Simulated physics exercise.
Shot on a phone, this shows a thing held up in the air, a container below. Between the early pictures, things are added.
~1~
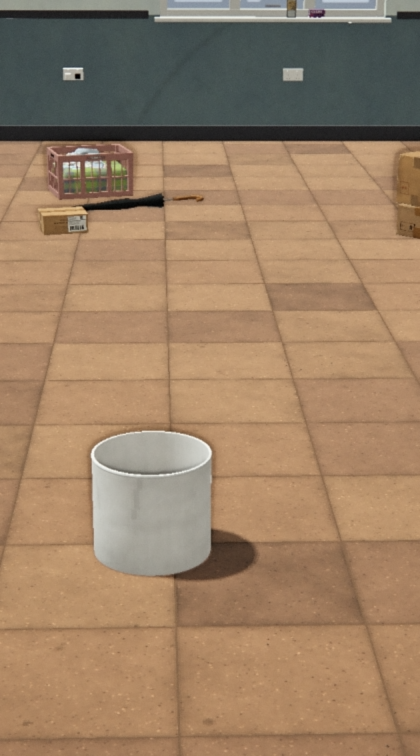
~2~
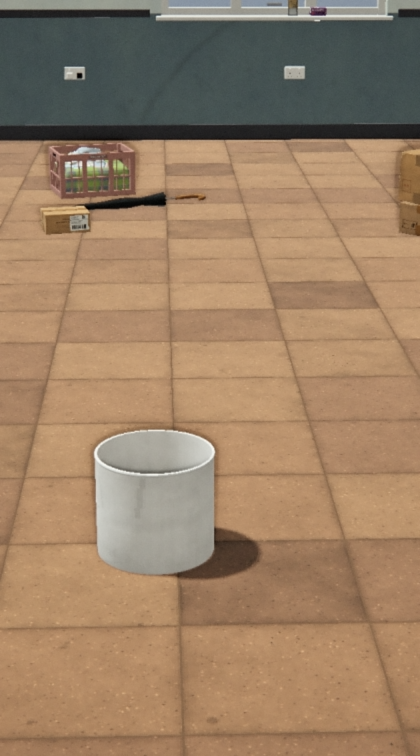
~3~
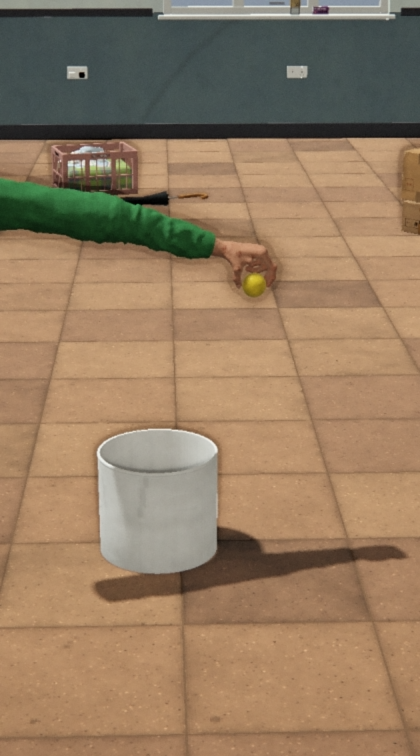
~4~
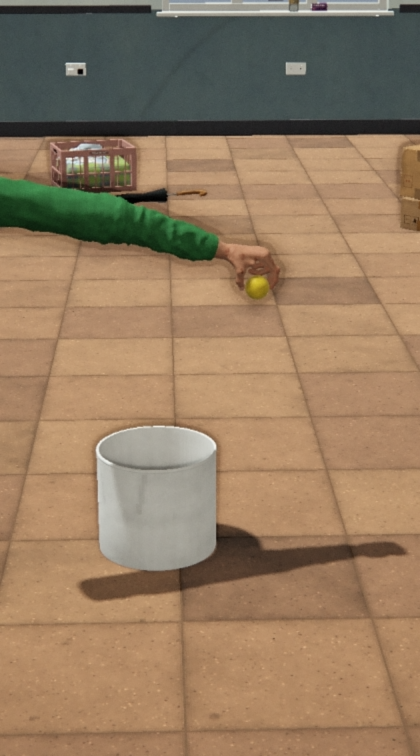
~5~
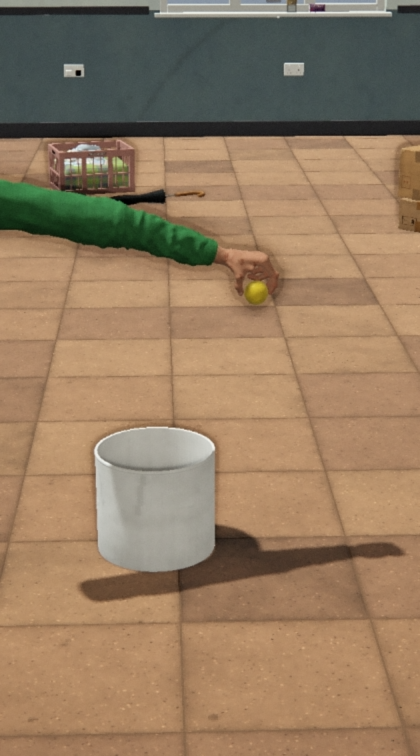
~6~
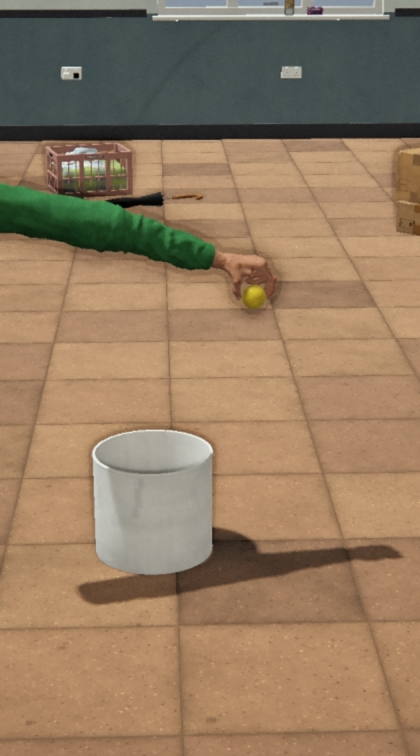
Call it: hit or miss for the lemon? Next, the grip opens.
Miss.
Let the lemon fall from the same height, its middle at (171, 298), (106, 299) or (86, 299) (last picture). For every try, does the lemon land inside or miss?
On the first try it lands in it, on the second it lands in it, on the third it falls outside.
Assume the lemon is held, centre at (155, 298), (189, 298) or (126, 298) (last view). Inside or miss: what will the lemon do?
In turn it lands inside; goes in; drops into the container.
Then, 0.18 s on from there, lemon displaced about its own width near (254, 334).
Then, 0.28 s on from there, lemon on its way down near (253, 404).
Then, 0.38 s on from there, lemon on its way down near (252, 506).
In the end, the lemon misses, near (252, 536).
